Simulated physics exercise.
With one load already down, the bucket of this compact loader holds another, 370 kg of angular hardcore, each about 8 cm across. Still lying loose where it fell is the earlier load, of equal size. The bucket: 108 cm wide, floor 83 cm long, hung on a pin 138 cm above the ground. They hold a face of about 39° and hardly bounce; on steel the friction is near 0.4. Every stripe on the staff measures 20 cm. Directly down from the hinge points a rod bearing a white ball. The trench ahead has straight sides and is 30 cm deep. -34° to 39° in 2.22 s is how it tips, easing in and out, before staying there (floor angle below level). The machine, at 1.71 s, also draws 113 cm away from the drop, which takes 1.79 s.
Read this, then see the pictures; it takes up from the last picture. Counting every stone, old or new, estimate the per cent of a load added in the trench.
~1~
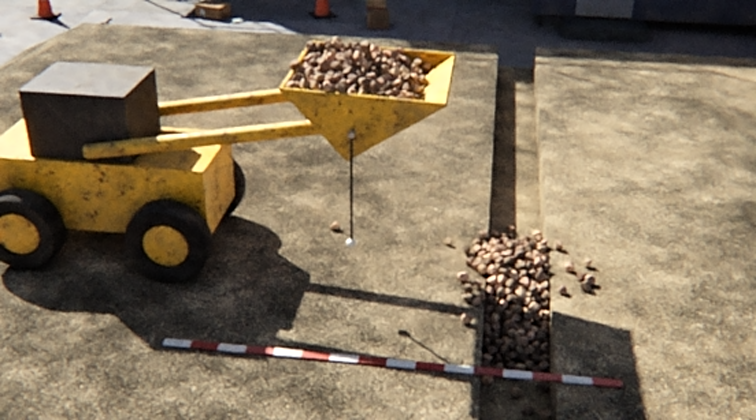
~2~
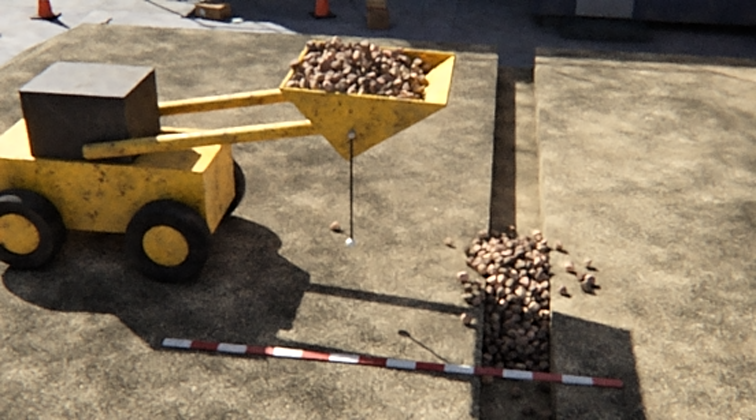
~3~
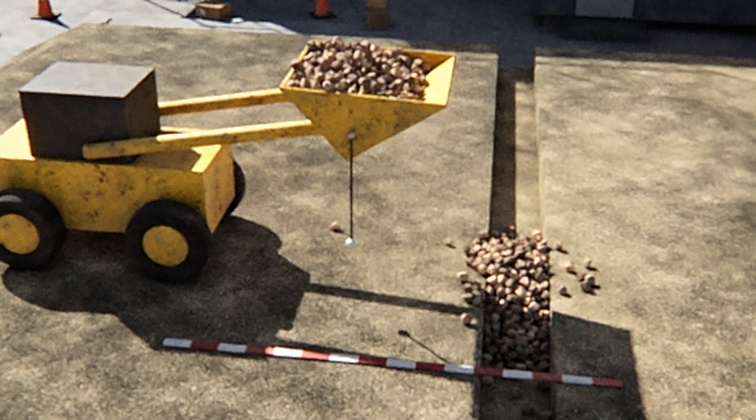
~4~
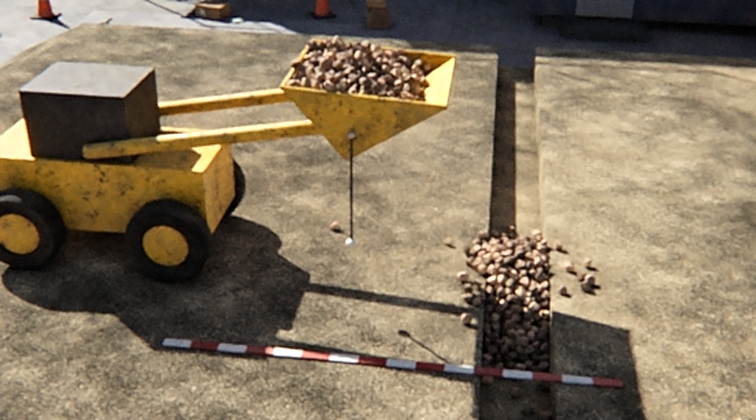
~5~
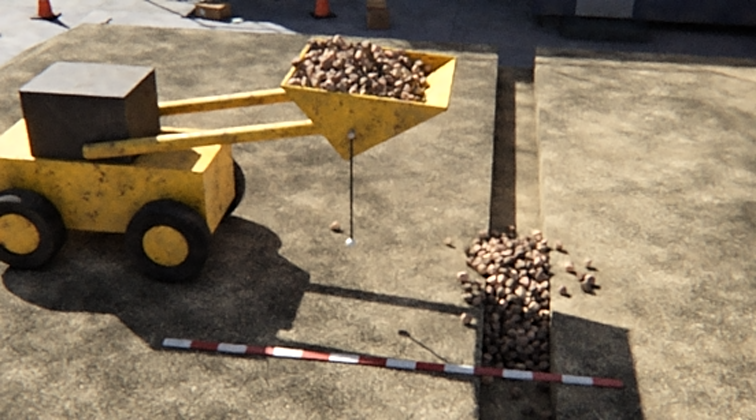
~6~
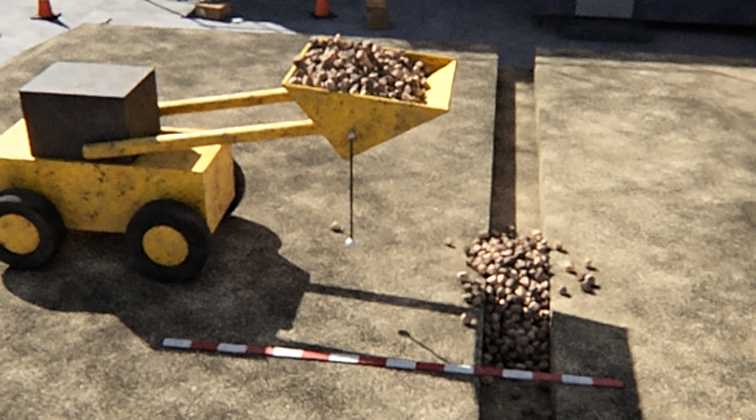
Roughly 12 per cent of a load more.
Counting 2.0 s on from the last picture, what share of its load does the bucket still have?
About 10 per cent is held.
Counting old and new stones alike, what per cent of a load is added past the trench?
Roughly 0 per cent of a load.
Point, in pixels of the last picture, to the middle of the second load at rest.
I'd put their centre close to (440, 255).
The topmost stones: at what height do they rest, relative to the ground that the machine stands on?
Height above ground: About 30 cm.
Then, 1.4 s after the last picture the floor is at 27°; in per cent of one load, 95 in the bucket, 9 short of the trench, 96 in the trench, 1 past the trench; the foremost stones are at (573, 271).
Then, 2.0 s after the last picture the floor is at 39°; in per cent of one load, 10 in the bucket, 87 short of the trench, 102 in the trench, 1 past the trench; the foremost stones are at (573, 271).
Then, 3.7 s after the last picture the floor is at 39°; in per cent of one load, 0 in the bucket, 91 short of the trench, 107 in the trench, 1 past the trench; the foremost stones are at (574, 270).
Then, 6.3 s after the last picture the floor is at 39°; in per cent of one load, 0 in the bucket, 91 short of the trench, 107 in the trench, 1 past the trench; the foremost stones are at (574, 270). Net gain in the trench, 12.
